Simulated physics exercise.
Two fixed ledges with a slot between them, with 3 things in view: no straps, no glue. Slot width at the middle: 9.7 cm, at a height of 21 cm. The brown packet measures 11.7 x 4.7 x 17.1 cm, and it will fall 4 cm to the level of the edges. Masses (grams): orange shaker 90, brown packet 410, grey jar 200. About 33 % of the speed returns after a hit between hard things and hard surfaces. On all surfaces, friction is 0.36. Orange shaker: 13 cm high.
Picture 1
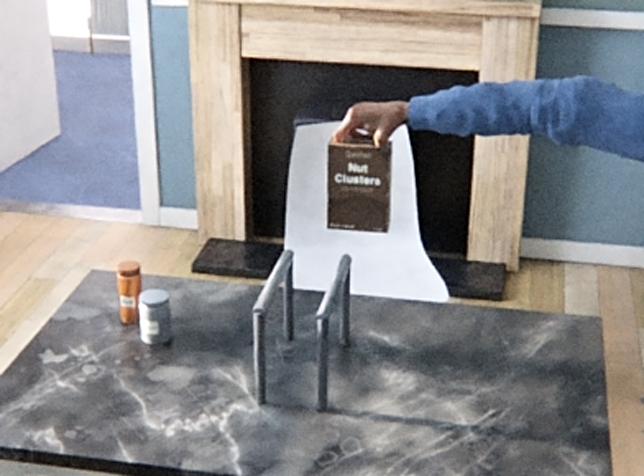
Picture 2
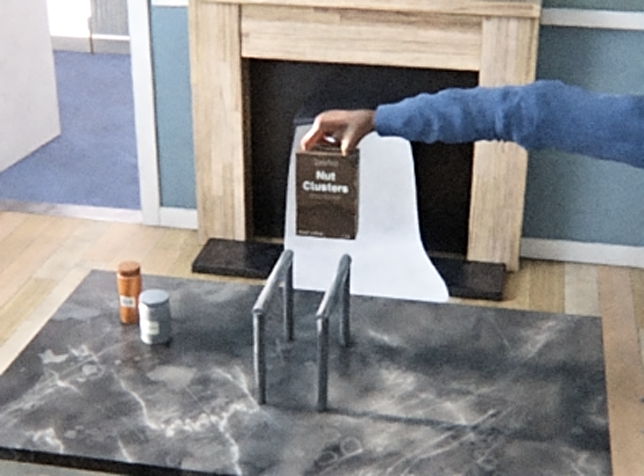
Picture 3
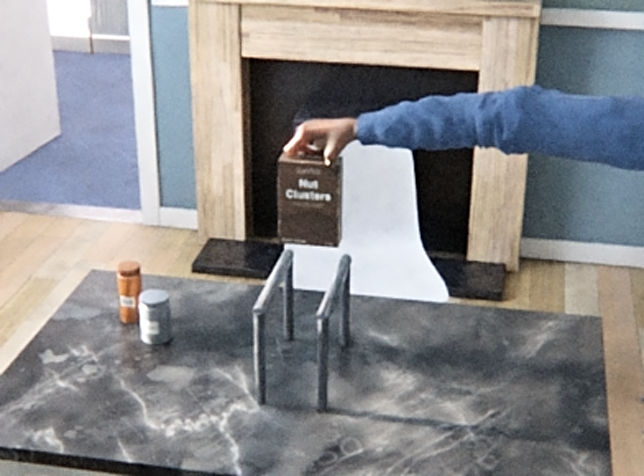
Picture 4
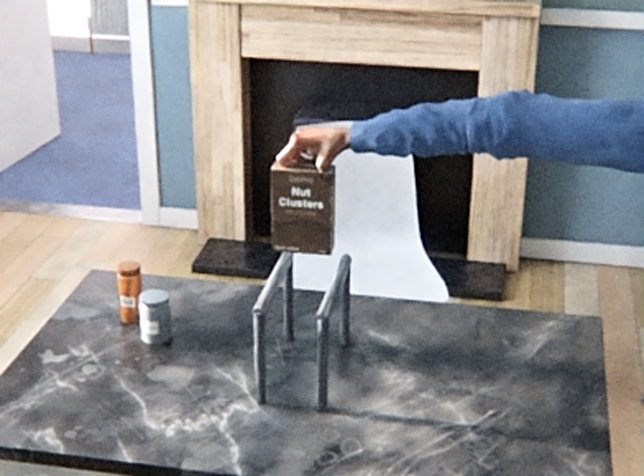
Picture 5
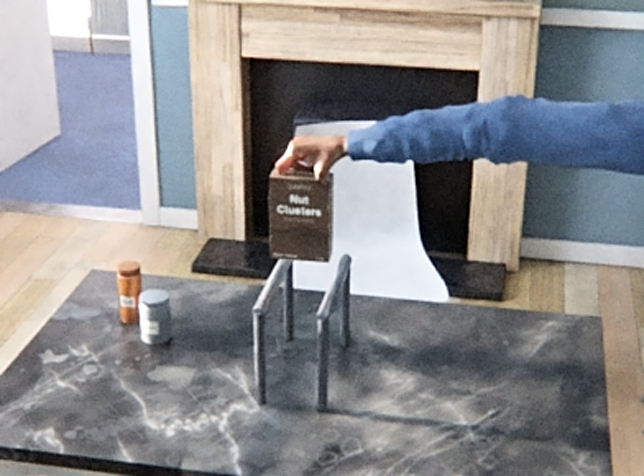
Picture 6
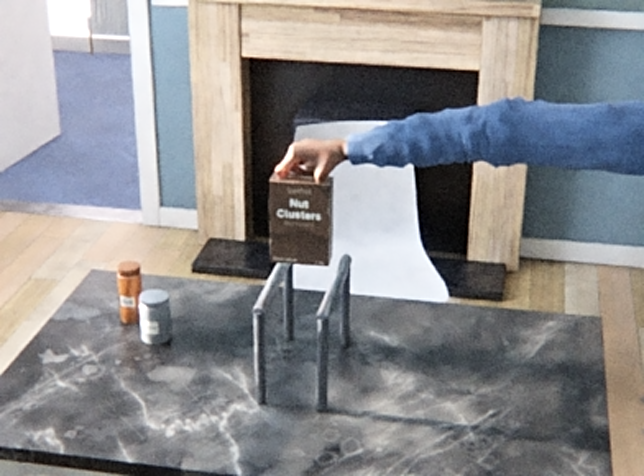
A brown packet labelled Nut Clusters, gripped from above by a hand in a blue sleeve, moves left in front of a fireplace and a white sheet. It then lowers slightly over two grey rails on a dark marbled table, while an orange shaker and a grey jar stay still at left.
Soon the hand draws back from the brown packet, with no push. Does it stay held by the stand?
Yes.
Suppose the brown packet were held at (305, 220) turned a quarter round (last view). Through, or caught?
It passes the opening.
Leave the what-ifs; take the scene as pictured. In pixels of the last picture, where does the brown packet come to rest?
Roughly (314, 260).
Then, 0.20 s after the last picture, brown packet slid 4 cm near (303, 240).
Then, 0.30 s after the last picture, brown packet leaning 33° near (315, 254).
At rest, tipped over on the stand or table, brown packet; the other 2 in place, give or take 4 cm. Seen from the same camera at the end, brown packet near (314, 260). The packet lodges.
